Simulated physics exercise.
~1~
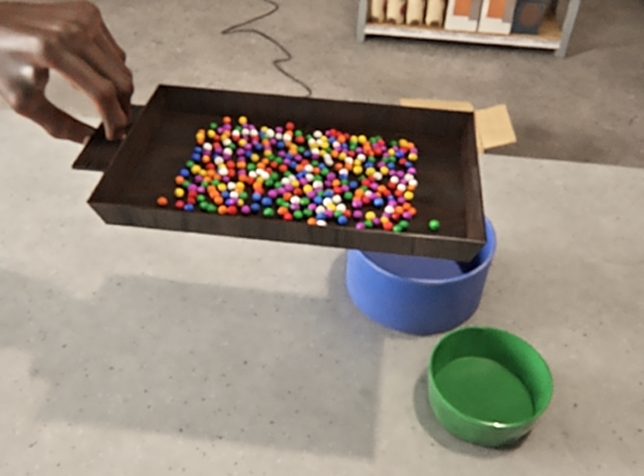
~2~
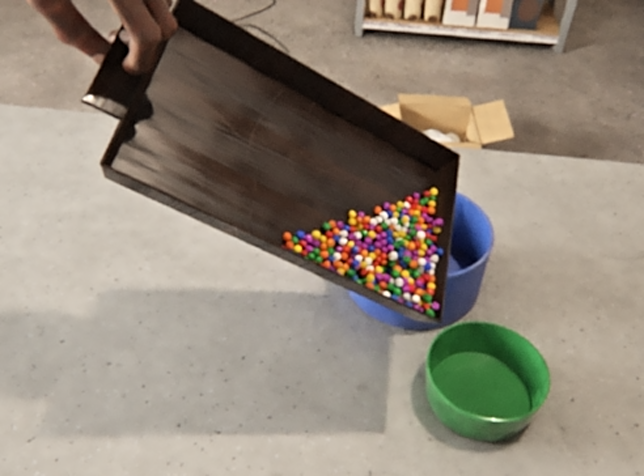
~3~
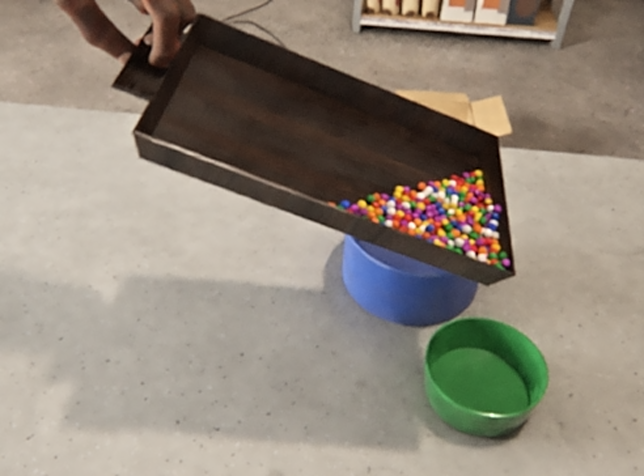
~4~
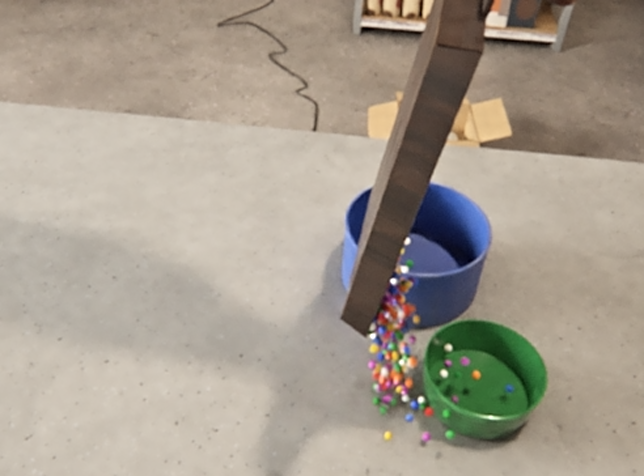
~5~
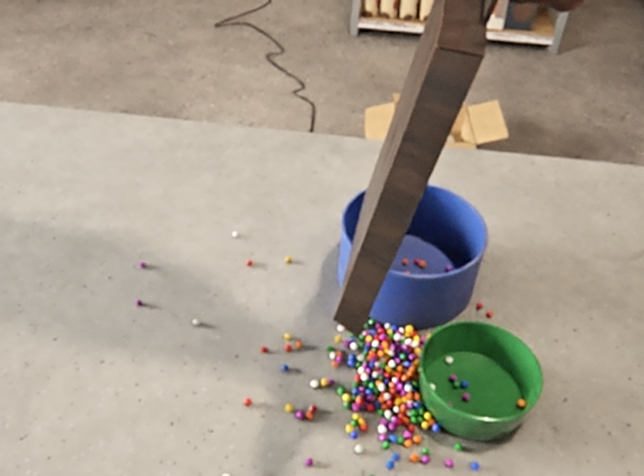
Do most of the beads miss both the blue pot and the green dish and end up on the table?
Yes, most of the beads miss both containers and end up on the table, in a pile beside the green dish with some scattered around. Only a few land in the blue pot and the green dish.
